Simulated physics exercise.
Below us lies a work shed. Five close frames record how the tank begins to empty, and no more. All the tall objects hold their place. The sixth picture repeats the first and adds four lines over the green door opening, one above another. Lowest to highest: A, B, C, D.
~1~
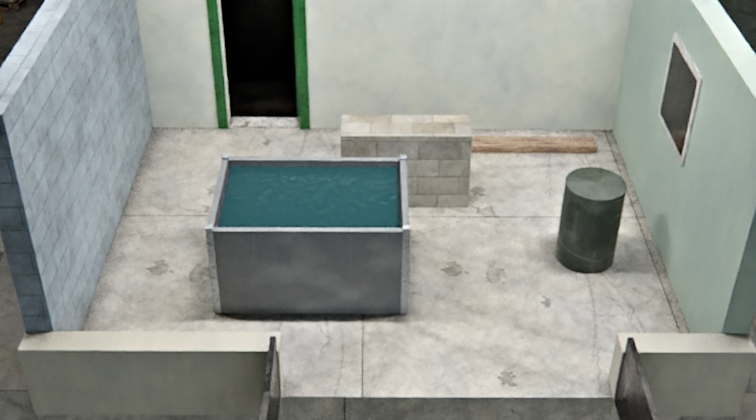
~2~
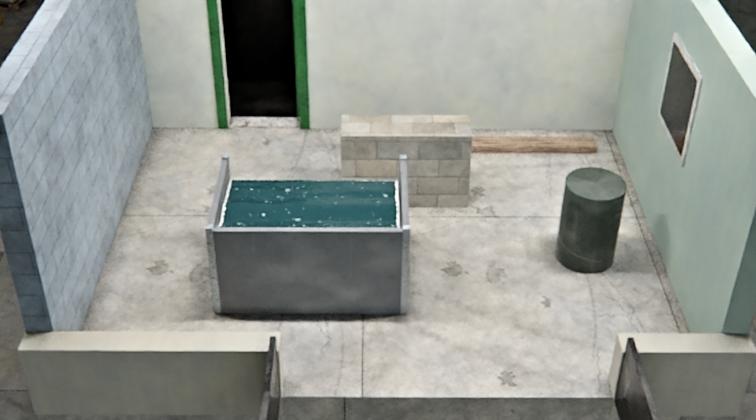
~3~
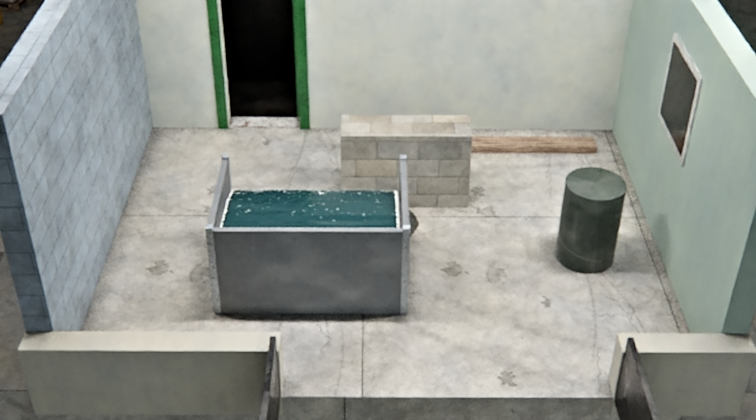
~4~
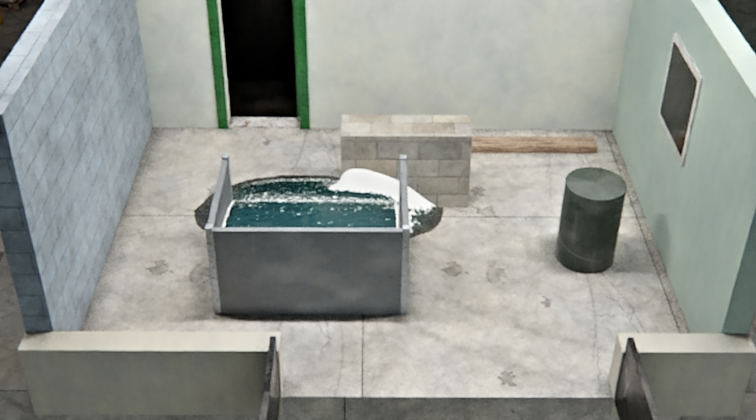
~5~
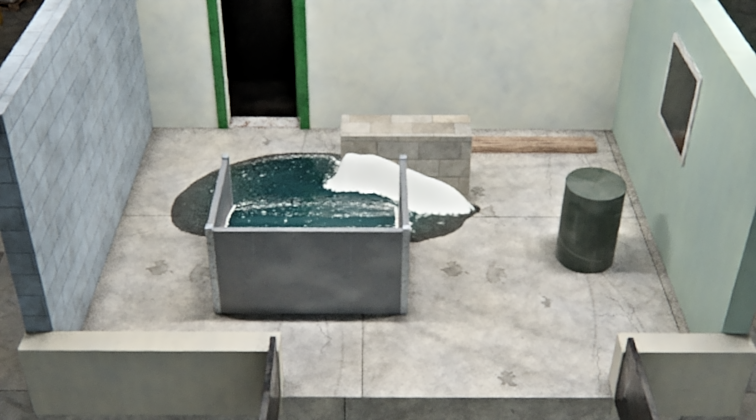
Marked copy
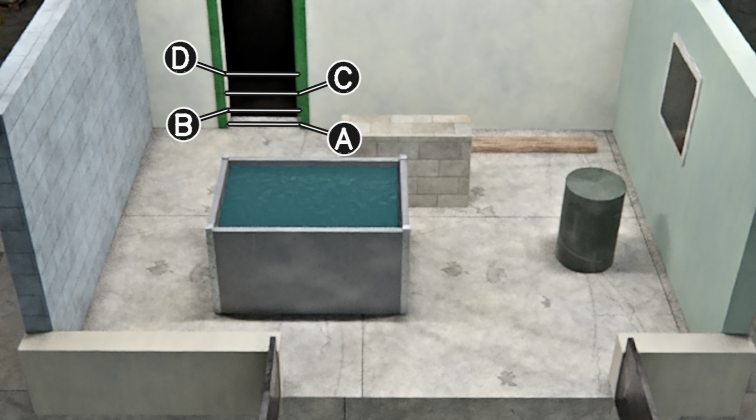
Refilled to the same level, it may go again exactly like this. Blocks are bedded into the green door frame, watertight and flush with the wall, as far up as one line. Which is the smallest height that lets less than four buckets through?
That is mark C.
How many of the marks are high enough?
Two.
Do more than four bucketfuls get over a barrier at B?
Yes, it does.
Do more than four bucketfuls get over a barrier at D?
No, not at all.
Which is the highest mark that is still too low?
B it is.
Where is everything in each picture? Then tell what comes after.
Water in the tank at rest, its middle at (312, 199); foot of the green doorway at (264, 128); open gate at (450, 328), in the first picture.
Water covers 2 % of the ground, its front hidden from here, in the second picture.
Water covers 5 % of the ground, its front hidden from here, in the third picture.
Front seen at (435, 206), 9 % of the ground wet, in the fourth picture.
Front seen at (473, 207), 14 % of the ground wet, in the fifth picture.
On the marked copy, A at (264, 124); B at (263, 110); C at (262, 93); D at (261, 74); from the bottom up A, B, C, D.
If A is chosen, dozens of bucketfuls pour in.
If B is chosen, about 11 bucketfuls get in.
If C is chosen, a splash gets over, under a bucket.
If D is chosen, nothing gets over.
